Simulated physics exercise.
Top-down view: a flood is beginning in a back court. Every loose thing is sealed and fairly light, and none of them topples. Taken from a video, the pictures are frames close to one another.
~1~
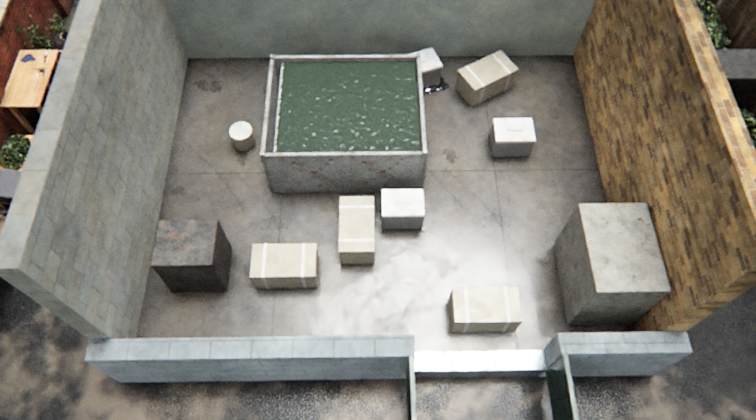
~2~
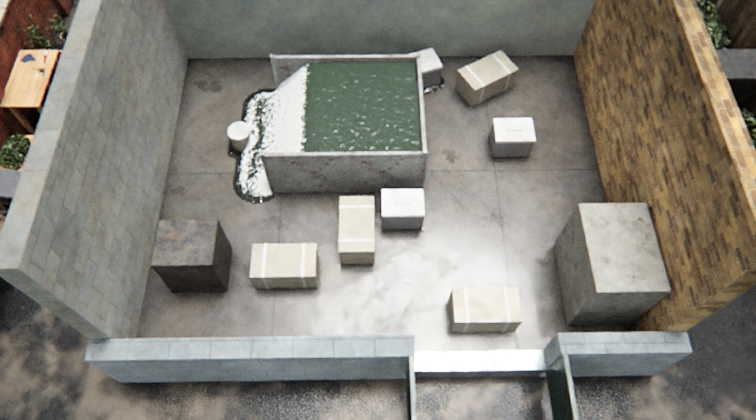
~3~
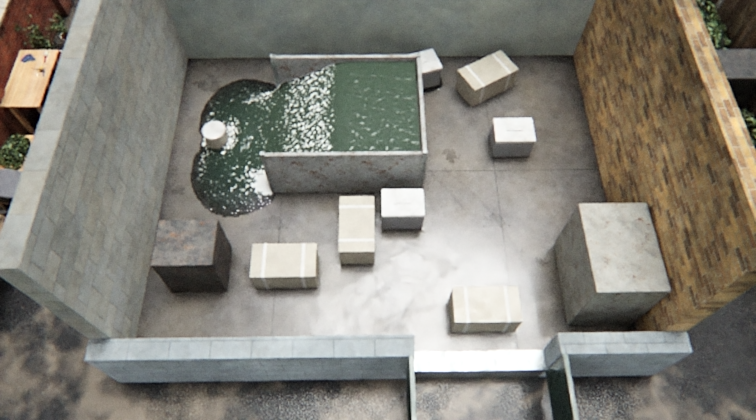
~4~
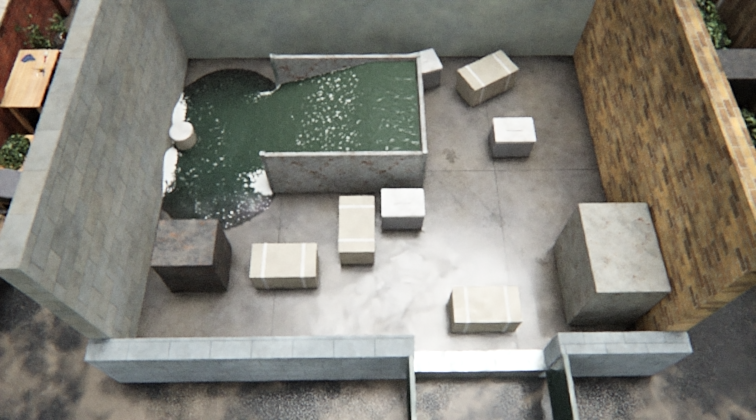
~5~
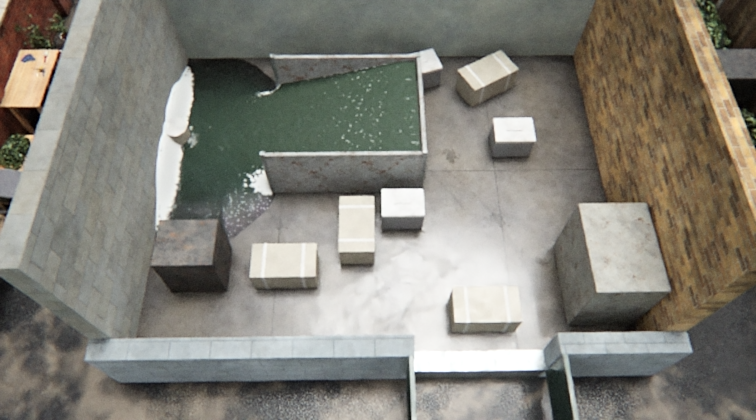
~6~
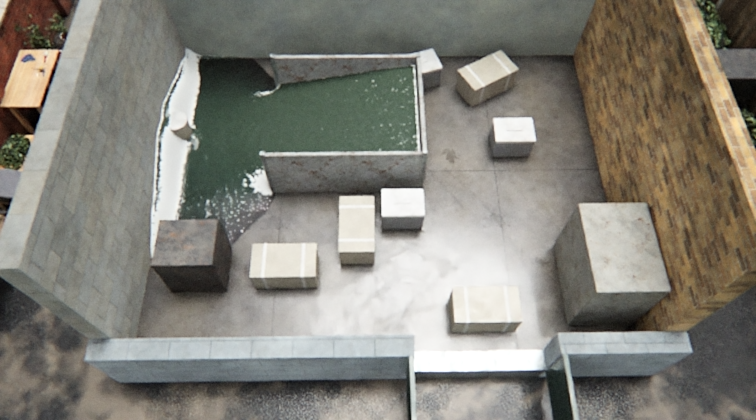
Green water pouring out of the open left side of a walled tank, pushing a small pale pail left across a courtyard.
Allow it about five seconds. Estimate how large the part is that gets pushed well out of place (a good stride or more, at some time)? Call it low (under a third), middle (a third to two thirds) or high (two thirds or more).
High.
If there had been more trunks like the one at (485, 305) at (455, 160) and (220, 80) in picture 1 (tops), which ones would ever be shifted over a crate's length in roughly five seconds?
The first came up short, and the other did it.
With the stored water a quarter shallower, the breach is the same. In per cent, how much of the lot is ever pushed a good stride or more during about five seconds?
I'd put it near 90 per cent of the loose things.
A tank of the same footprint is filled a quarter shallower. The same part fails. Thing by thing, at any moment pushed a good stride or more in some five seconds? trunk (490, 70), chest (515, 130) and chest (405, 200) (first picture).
Going through them, I'd say got there, then never got there, then got there.
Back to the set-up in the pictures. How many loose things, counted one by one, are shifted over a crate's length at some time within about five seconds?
The figure is 7.
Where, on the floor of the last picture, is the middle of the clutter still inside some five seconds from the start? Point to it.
I'd put it roughly at (511, 214).
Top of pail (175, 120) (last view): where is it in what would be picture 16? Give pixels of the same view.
Estimated position: Roughly (222, 142).
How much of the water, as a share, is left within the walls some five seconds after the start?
Close to 98 per cent, I think.
A moment on, 1 of 8 are well off their spots; 1 afloat.
Next, 0 of 8 are well off their spots; 1 afloat.
Later, 6 of 8 are well off their spots; 4 afloat.
In the end, 7 of 8 are well off their spots, and 7 have been at some point; 6 afloat.
